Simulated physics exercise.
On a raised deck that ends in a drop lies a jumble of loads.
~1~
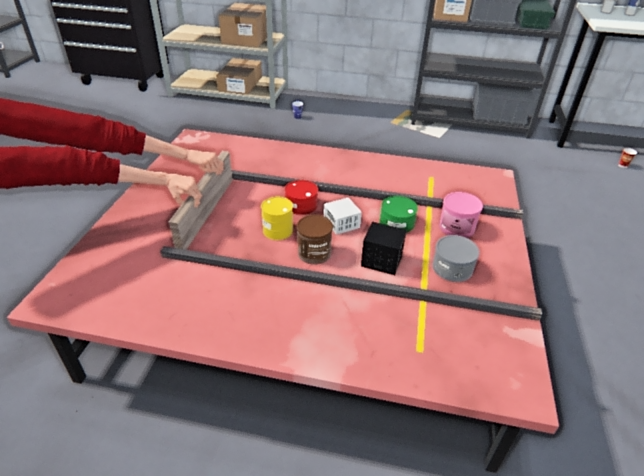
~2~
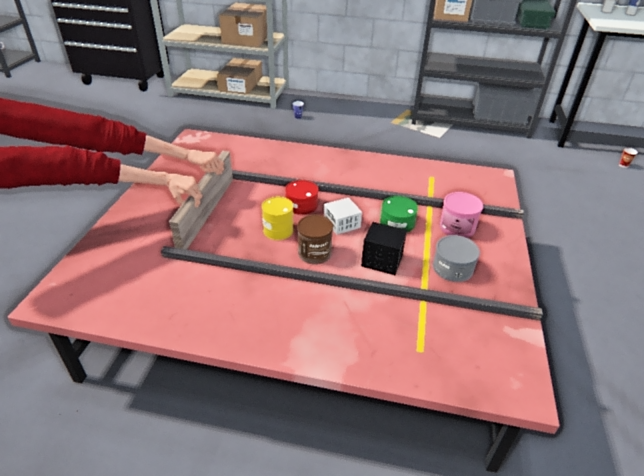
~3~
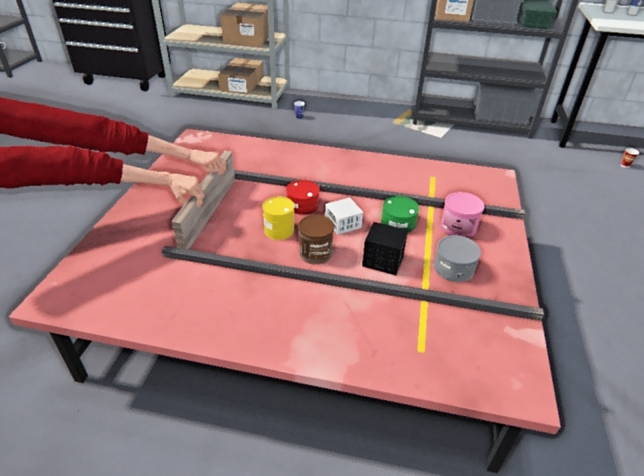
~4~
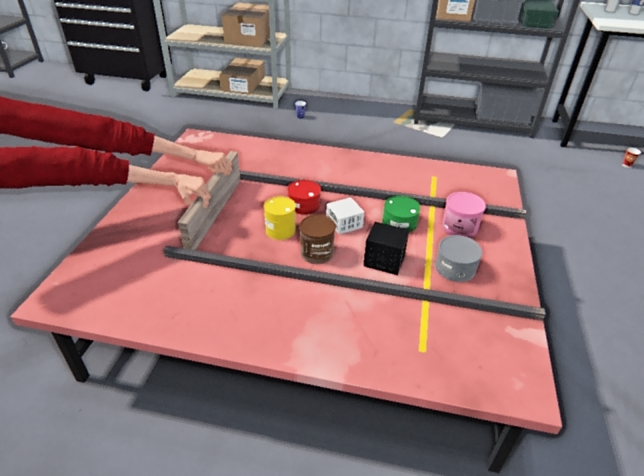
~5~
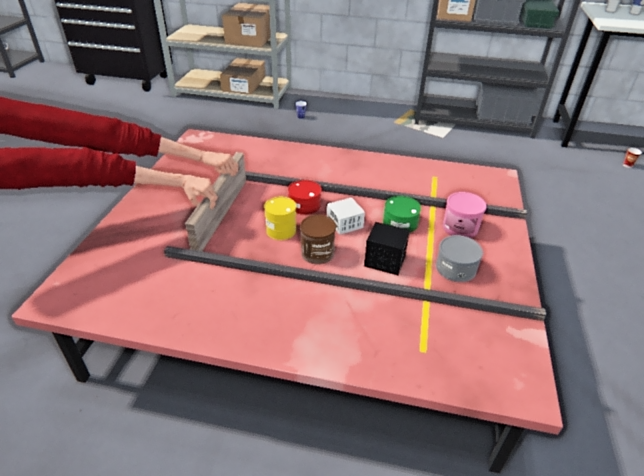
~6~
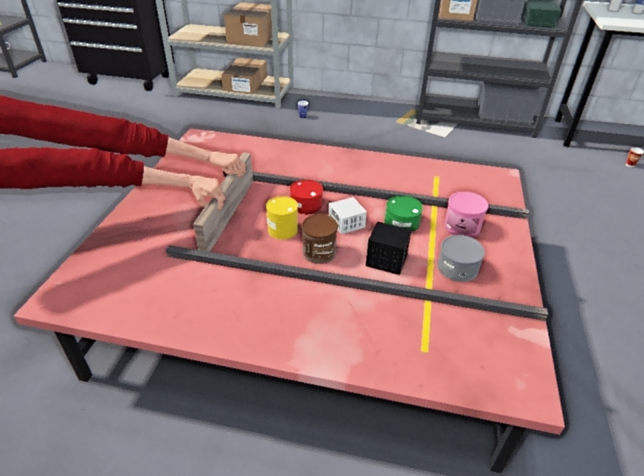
The clip shows two red-sleeved arms holding a plank upright between dark rails on a pink table, then sliding it slightly right toward a cluster of coloured containers and blocks, which stay in place around a yellow line.
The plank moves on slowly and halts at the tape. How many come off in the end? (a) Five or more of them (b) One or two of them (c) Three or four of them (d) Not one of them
d, not one of them.
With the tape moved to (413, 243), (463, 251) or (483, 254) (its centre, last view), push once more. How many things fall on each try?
Those tries give 0, 2 and 3.
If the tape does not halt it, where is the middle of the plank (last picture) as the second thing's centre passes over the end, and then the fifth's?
About (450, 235), then about (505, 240).
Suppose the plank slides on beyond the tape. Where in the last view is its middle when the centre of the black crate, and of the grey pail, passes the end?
Roughly (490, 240); roughly (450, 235).
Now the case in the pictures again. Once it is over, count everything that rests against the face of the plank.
3 in contact.
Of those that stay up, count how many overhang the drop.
The total would be 2.
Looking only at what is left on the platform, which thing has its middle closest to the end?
That would be the pink pail.
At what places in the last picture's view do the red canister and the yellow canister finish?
The one named first is at (452, 213), the next at (450, 242).
Early on, none off yet; pink pail at rest near (465, 215); grey pail at rest near (460, 258); green canister at rest near (403, 214).
A while later, none off yet; pink pail at rest near (465, 215); grey pail at rest near (460, 258); green canister moving near (406, 214).
Further along, none off yet; pink pail travelled a little near (486, 219); grey pail travelled a little near (480, 258); green canister travelled about its own width near (448, 214).
Finally, the number that fall off is zero.
